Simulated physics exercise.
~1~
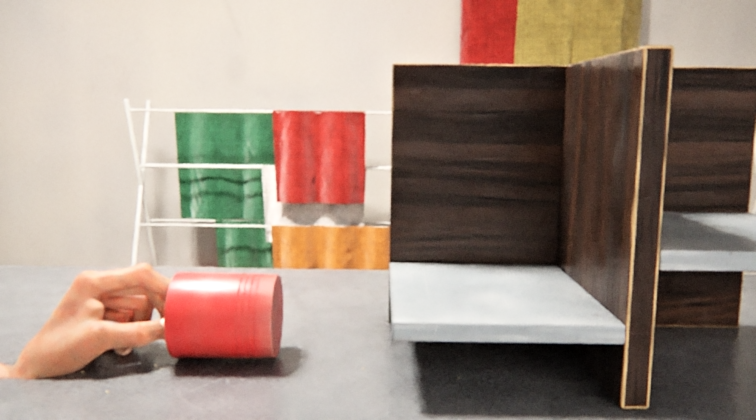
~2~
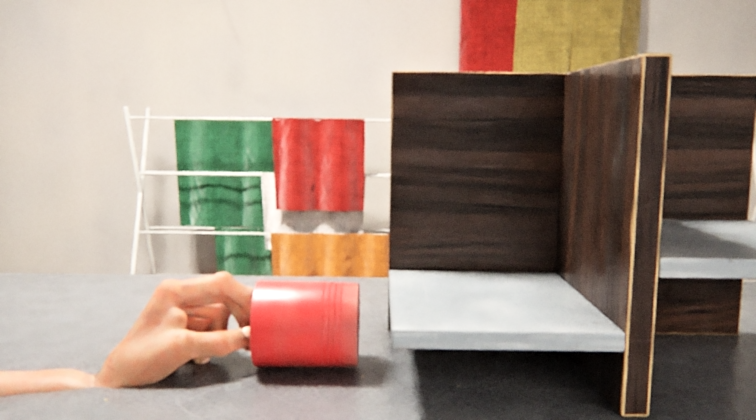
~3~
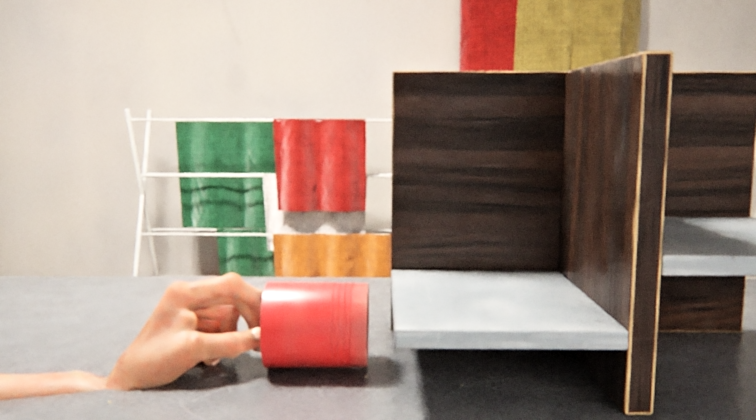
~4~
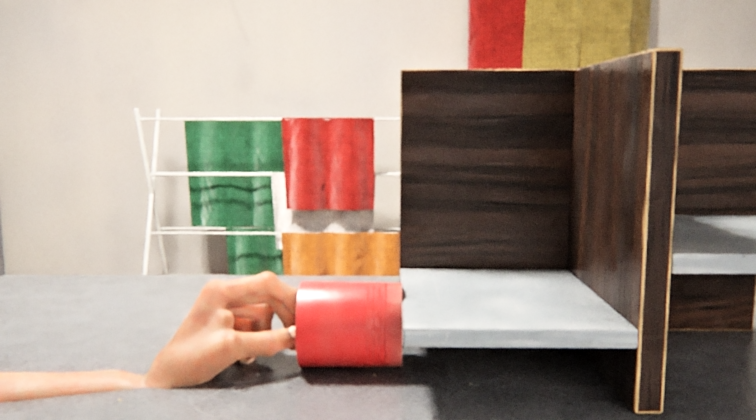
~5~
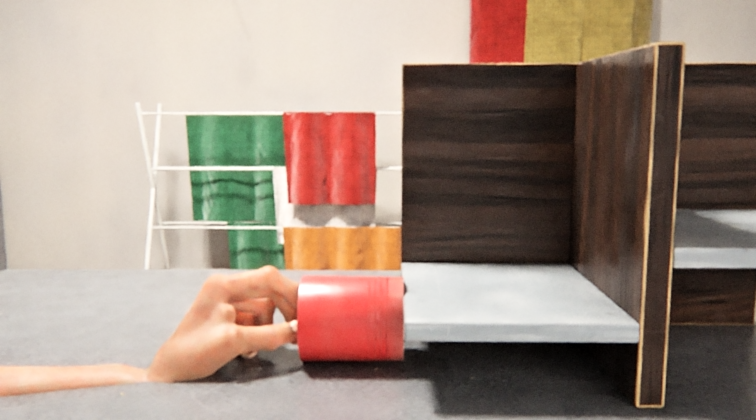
On a grey surface beside a dark wooden unit with a pale low shelf, a hand pushed a red beaker lying on its side to the right until it reached the shelf's edge and stopped there, without going underneath.
